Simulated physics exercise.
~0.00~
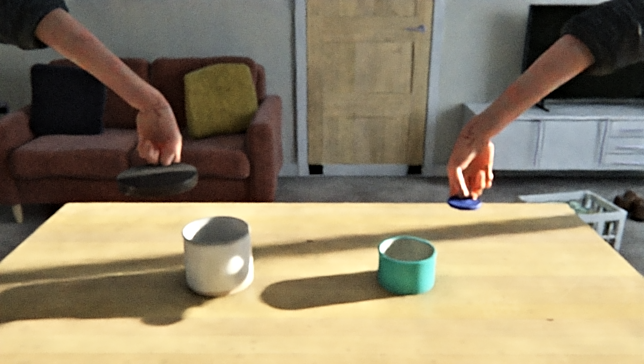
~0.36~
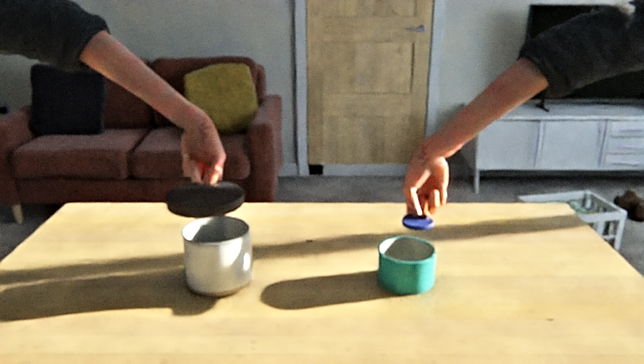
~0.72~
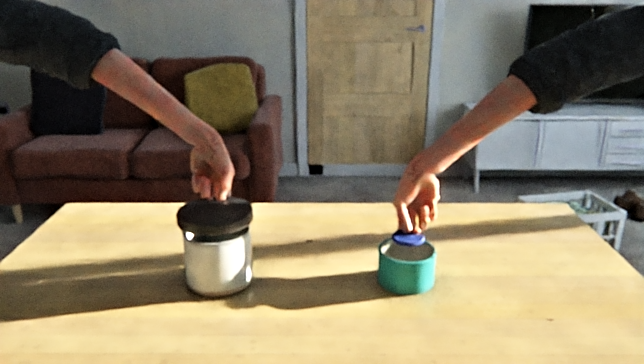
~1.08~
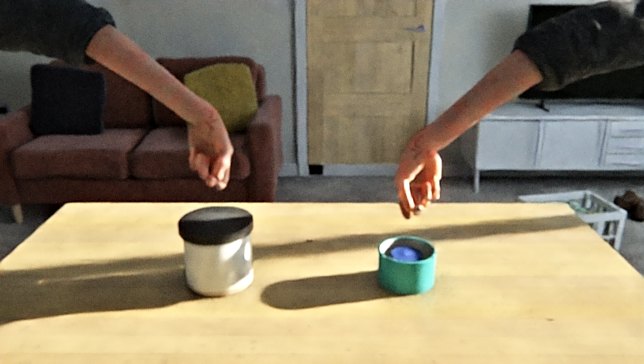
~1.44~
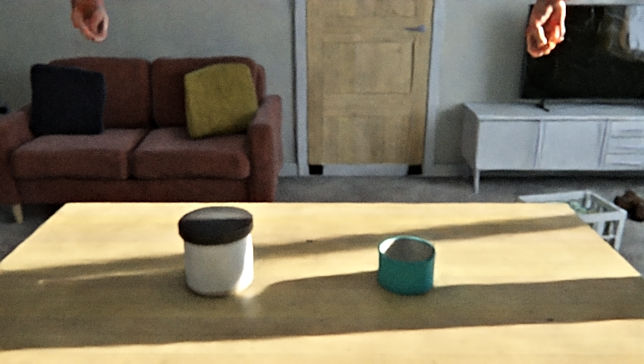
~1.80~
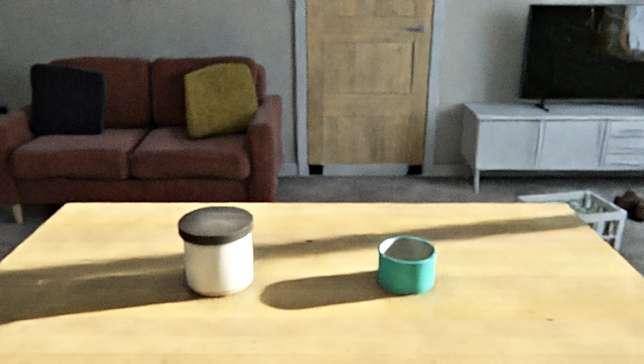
Two hands lowered a black disc onto a pale mug and a smaller blue disc over a green pot, then let go and drew away; the black one stayed on top like a lid, while the blue one dropped inside out of sight.
